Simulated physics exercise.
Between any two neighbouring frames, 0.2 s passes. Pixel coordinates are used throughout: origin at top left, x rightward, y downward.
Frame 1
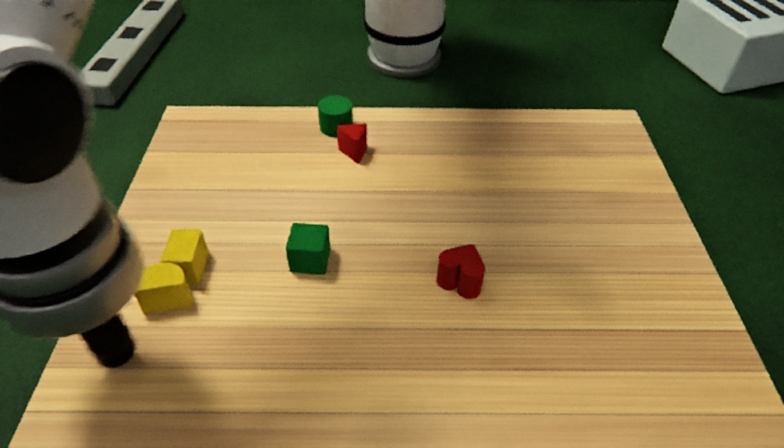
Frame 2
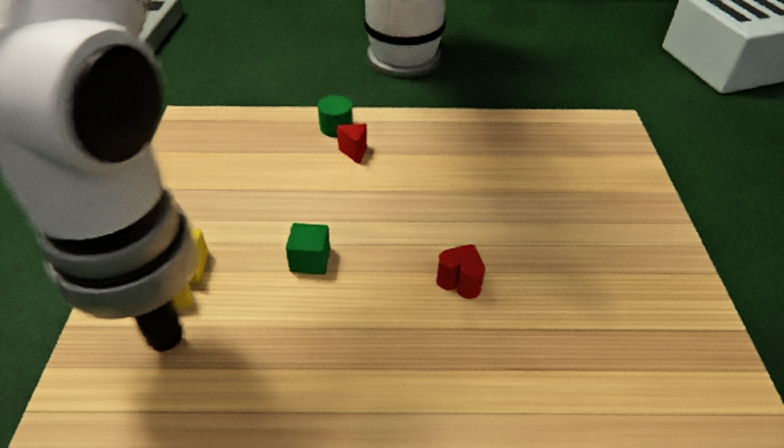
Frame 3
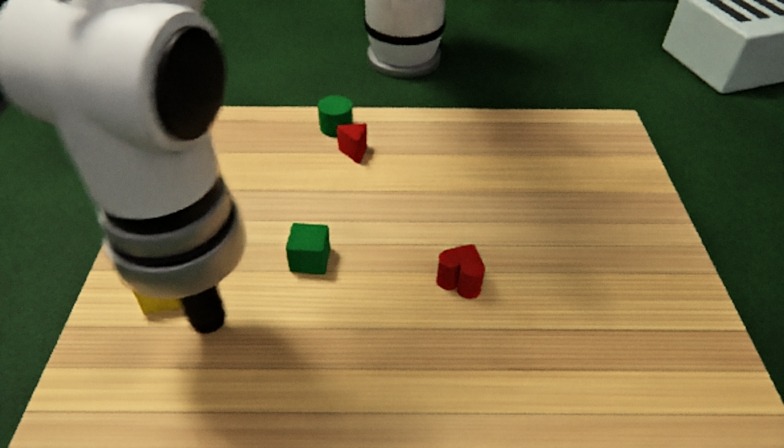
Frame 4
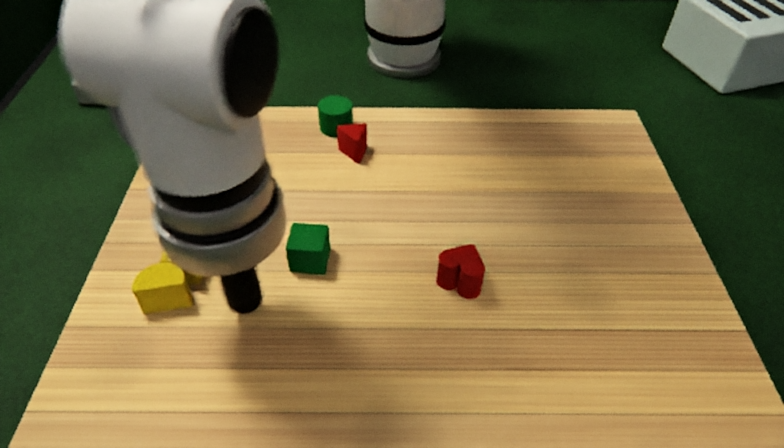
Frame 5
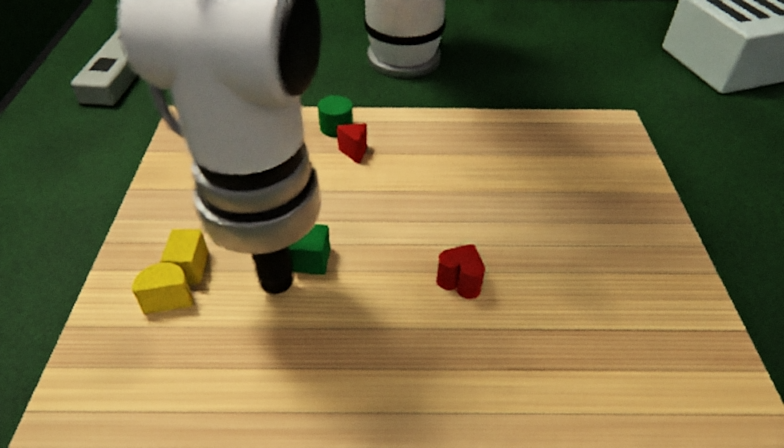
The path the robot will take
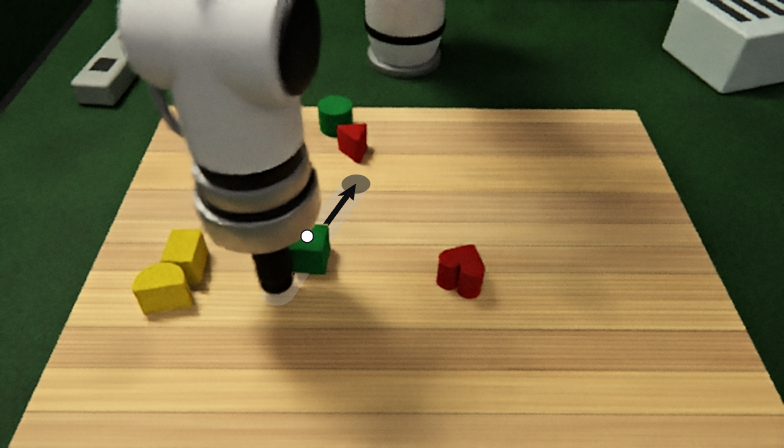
A robot arm moves its black tip rightward past the yellow blocks to beside the green cube.
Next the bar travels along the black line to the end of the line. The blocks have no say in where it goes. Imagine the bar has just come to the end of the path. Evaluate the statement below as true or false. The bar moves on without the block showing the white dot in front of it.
This is true.
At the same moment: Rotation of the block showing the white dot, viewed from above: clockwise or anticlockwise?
From above, clockwise.
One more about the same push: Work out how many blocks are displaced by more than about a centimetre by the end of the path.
It should be one.
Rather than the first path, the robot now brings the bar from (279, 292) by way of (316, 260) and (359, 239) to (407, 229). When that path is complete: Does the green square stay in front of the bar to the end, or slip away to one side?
Prediction: Slipped aside.
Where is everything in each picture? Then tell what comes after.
Lower end of the bar (117, 352), tops of blocks, green square (307, 236), red triangular piece (353, 130), in the first picture.
Bar (165, 337), blocks as before, in the second picture.
Bar (209, 320), blocks as before, in the third picture.
Bar (245, 301), blocks as before, in the fourth picture.
Bar (277, 282), green square (307, 236), red triangular piece (353, 130), in the fifth picture.
The drawn path runs from (279, 292) to (356, 184); the dot is on the green square.
The first path, step by step. One third of the way, bar (306, 240); green square (334, 212), turned 50° clockwise.
Two thirds of the way, bar (332, 205); green square (364, 194), turned 90° clockwise.
At the end, bar (356, 174); green square (368, 193), turned 105° clockwise; red triangular piece not moved.
